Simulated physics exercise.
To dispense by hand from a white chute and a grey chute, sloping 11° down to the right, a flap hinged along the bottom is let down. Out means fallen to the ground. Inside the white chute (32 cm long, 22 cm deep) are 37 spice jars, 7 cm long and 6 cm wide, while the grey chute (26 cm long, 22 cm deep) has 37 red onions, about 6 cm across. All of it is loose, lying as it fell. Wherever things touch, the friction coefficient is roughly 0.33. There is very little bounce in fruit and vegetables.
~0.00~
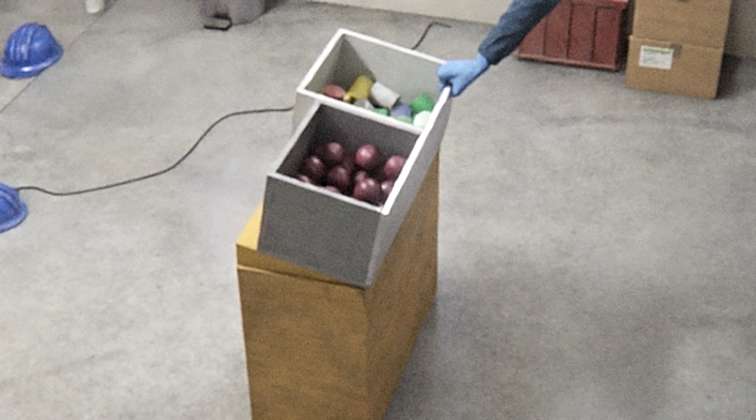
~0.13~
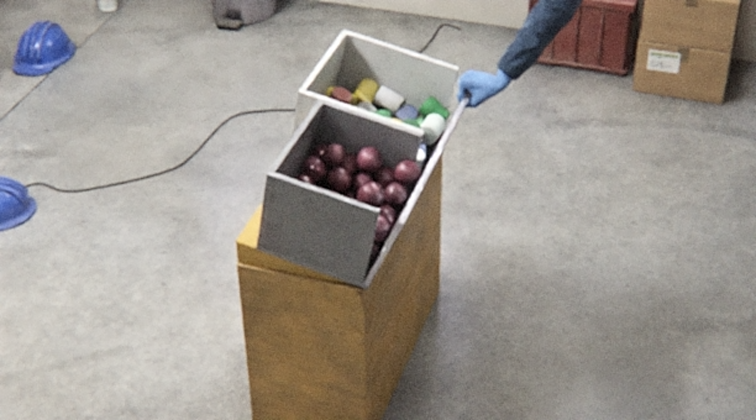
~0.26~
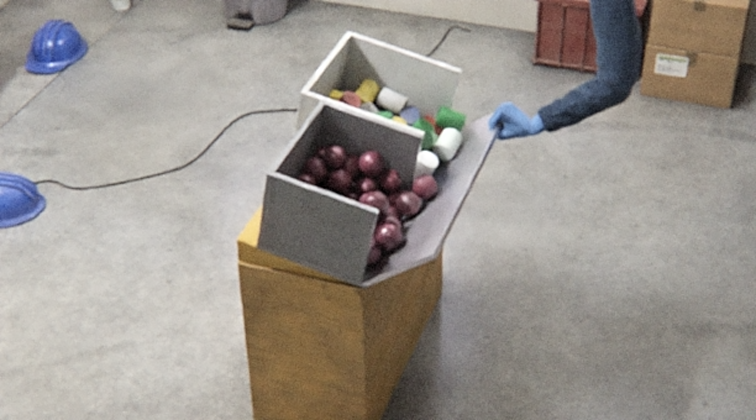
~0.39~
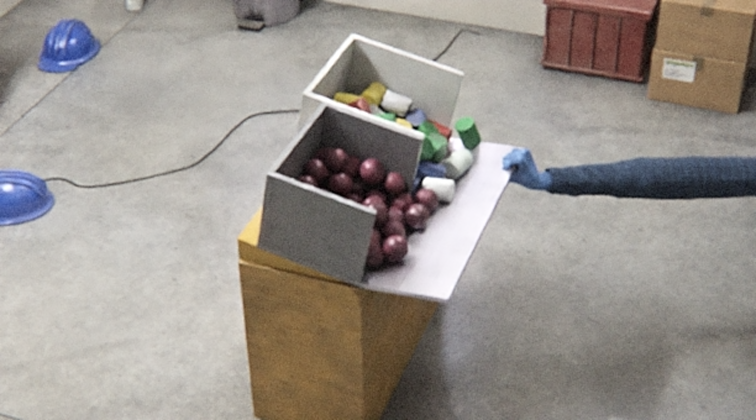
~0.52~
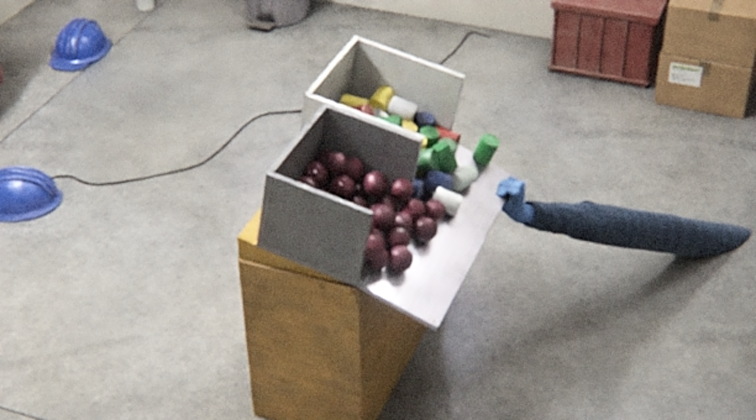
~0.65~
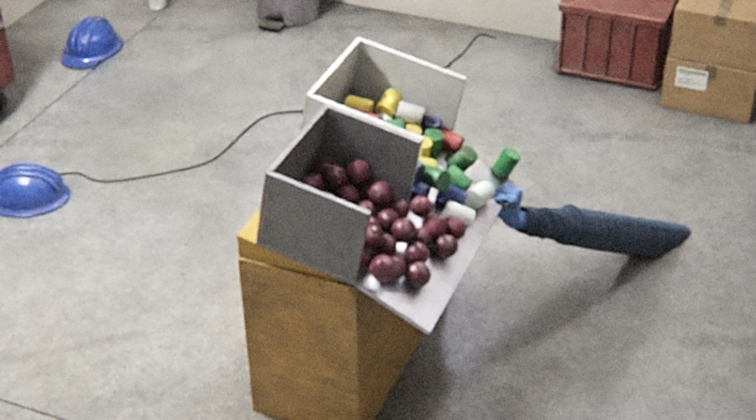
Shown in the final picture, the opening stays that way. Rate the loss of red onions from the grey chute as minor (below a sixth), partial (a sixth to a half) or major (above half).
Major.
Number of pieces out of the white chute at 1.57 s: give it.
About, white chute: 14.
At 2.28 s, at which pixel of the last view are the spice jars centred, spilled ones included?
Near (578, 354) in pixels.
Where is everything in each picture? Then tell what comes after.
In the first picture (we follow the rim corner now nearest the camera), grey chute at (382, 211); white chute at (423, 130); flap open 0°; nothing has dropped clear.
The second picture shows grey chute at (380, 211); flap open 13°.
The third picture shows grey chute at (378, 211); flap open 42°.
The fourth picture shows grey chute at (376, 212); flap open 75°.
The fifth picture shows grey chute at (373, 213); flap open 100°.
The sixth picture shows grey chute at (370, 213); white chute at (423, 139); flap open 105°; nothing has dropped clear.
After 1.06 s, 7 of 37 out of the white chute and 12 of 37 out of the grey chute.
After 1.57 s, 14 of 37 out of the white chute and 29 of 37 out of the grey chute.
After 2.28 s, 25 of 37 out of the white chute and 37 of 37 out of the grey chute.
When it is over (at 3.20 s), 26 of 37 out of the white chute and 37 of 37 out of the grey chute. Asked share, 37 of 37, 100 per cent.
